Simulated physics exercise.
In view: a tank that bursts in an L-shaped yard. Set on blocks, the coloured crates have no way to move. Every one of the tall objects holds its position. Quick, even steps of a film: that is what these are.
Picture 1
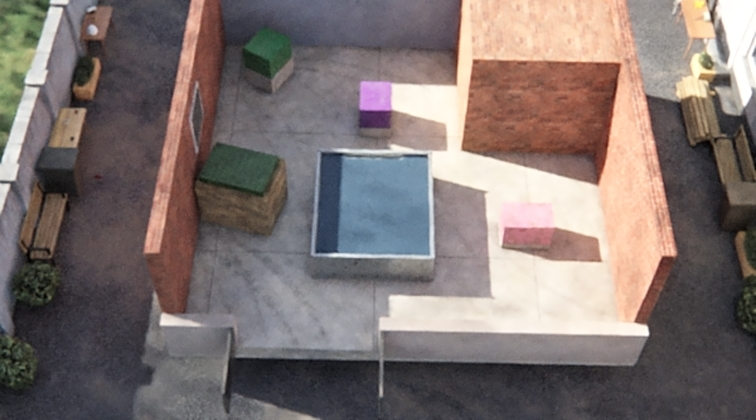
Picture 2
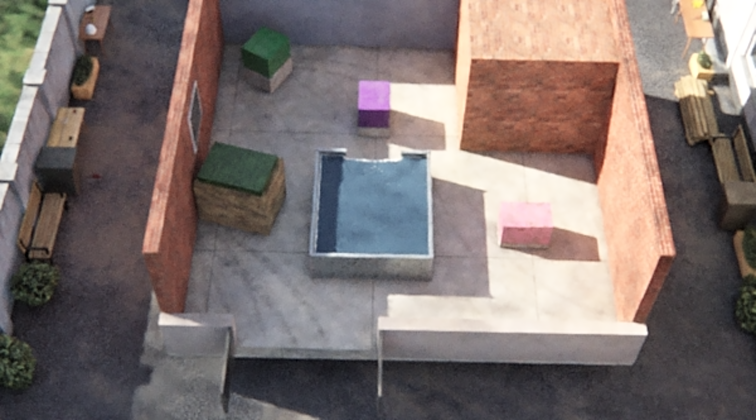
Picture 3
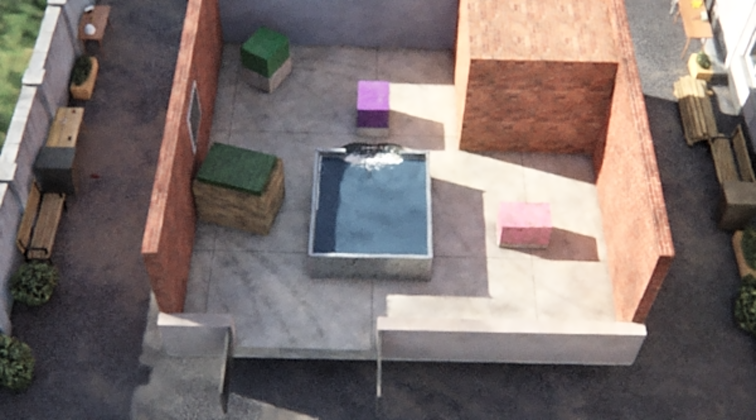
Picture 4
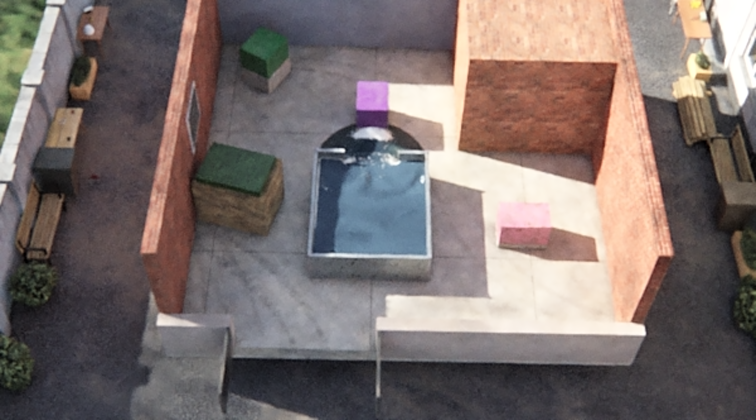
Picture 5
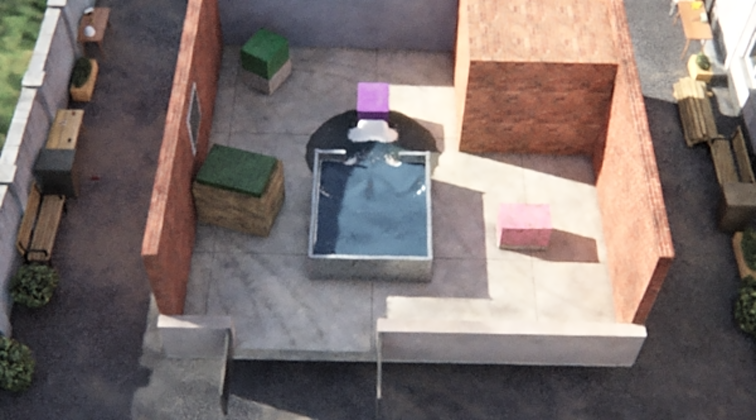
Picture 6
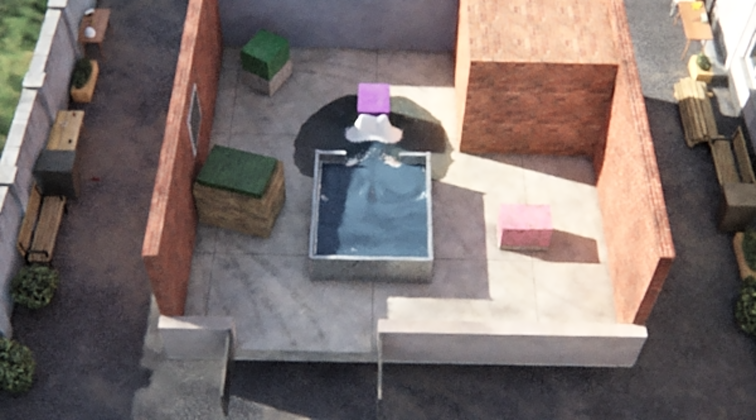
Walled concrete yard with a square tank, water pouring from its far side and spreading darkly around the purple crate's base.
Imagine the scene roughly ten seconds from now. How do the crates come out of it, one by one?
In the end the pink crate is going to stay clear of the water; the purple crate is going to be reached by the water; the green crate is going to stay clear of the water.
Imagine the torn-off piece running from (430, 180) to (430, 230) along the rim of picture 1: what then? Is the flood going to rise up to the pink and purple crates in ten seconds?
Pink: Overtopped; purple: Not reached.
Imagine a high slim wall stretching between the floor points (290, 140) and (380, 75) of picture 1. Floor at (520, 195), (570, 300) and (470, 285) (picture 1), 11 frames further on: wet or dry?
As listed: Dry, free of water, no water.
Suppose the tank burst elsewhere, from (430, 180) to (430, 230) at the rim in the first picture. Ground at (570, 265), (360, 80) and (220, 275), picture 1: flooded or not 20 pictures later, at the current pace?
First spot drenched, second unwetted, third unwetted.
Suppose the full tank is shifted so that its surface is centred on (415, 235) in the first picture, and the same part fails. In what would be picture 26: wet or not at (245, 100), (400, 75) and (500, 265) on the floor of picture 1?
Submerged, submerged, untouched.
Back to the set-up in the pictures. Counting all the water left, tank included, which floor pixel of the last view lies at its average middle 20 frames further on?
Close to (361, 157), I reckon.
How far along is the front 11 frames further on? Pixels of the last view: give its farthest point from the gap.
Farthest reach: (233, 45).
A moment on, water covers 20 % of the floor; the pink crate not reached, the purple crate water round its plinth, the green crate water round its plinth.
Next, water covers 35 % of the floor; the pink crate not reached, the purple crate water round its plinth, the green crate water round its plinth.
Then, water covers 50 % of the floor; the pink crate water round its plinth, the purple crate water round its plinth, the green crate water round its plinth.
Later, water covers 60 % of the floor; the pink crate water round its plinth, the purple crate water round its plinth, the green crate water round its plinth.
In the end, water covers 85 % of the floor; the pink crate stayed above the water, the purple crate was topped, the green crate stayed above the water.
